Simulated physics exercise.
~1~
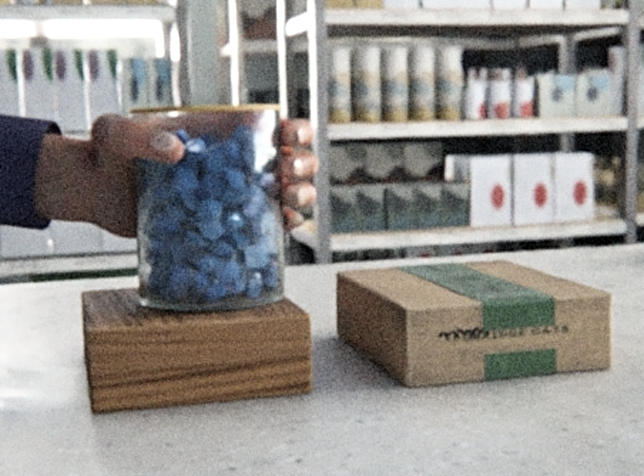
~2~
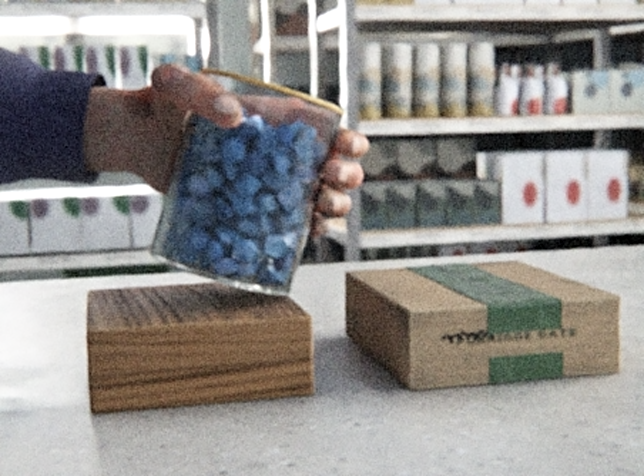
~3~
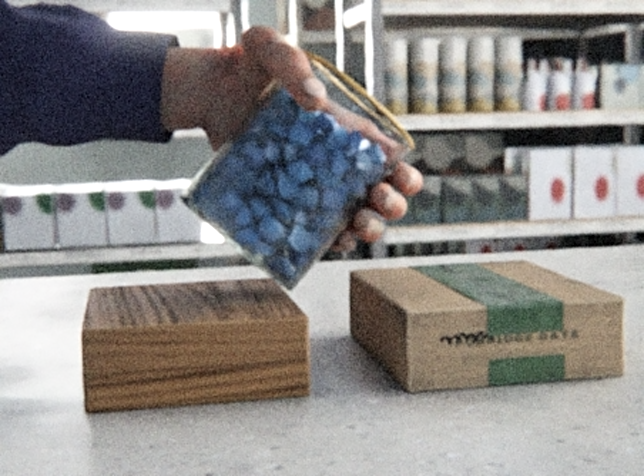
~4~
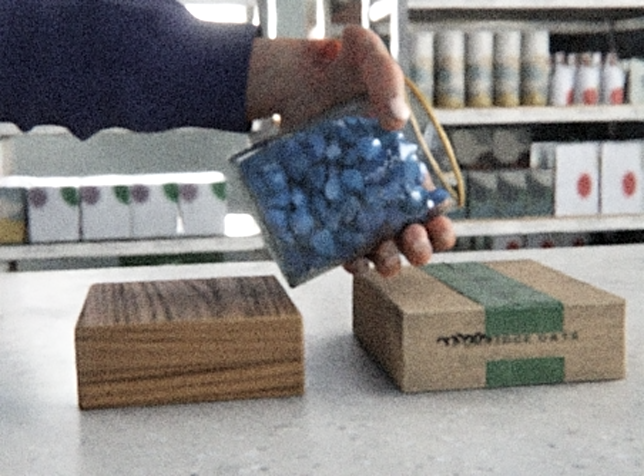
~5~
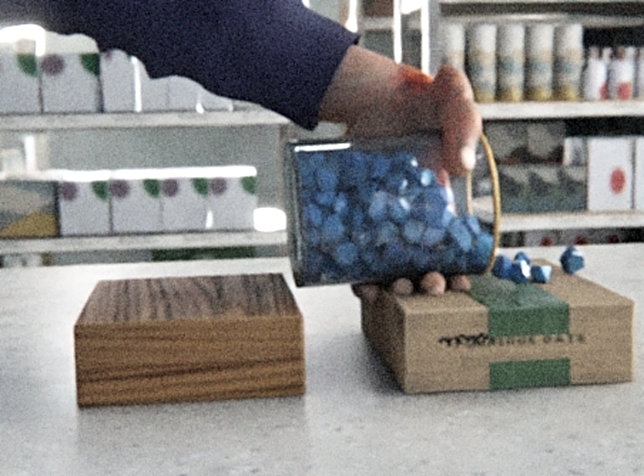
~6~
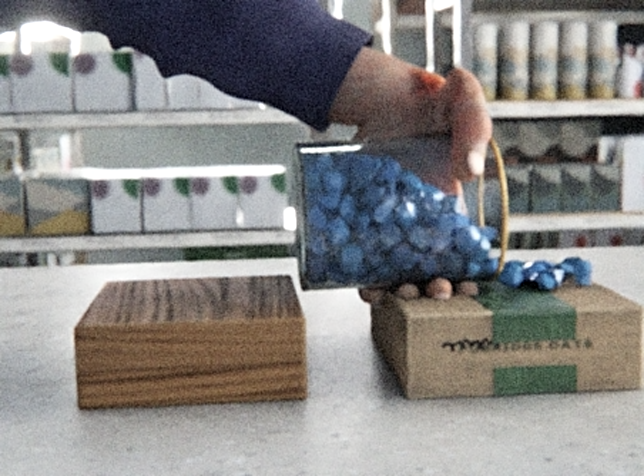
A hand in a dark blue sleeve grips a clear glass tub of bright blue stones, standing upright on a dark wooden block on a pale speckled counter. The view is level from the front, drifting slightly, with blurred shelves of boxes and canisters behind and a flat brown cardboard box with a green band to the right. The hand lifts the tub and carries it rightward, tipping it steadily while the stones stay inside. It lowers the tub on its side against the box, and a few stones spill onto the top, most remaining within the glass.
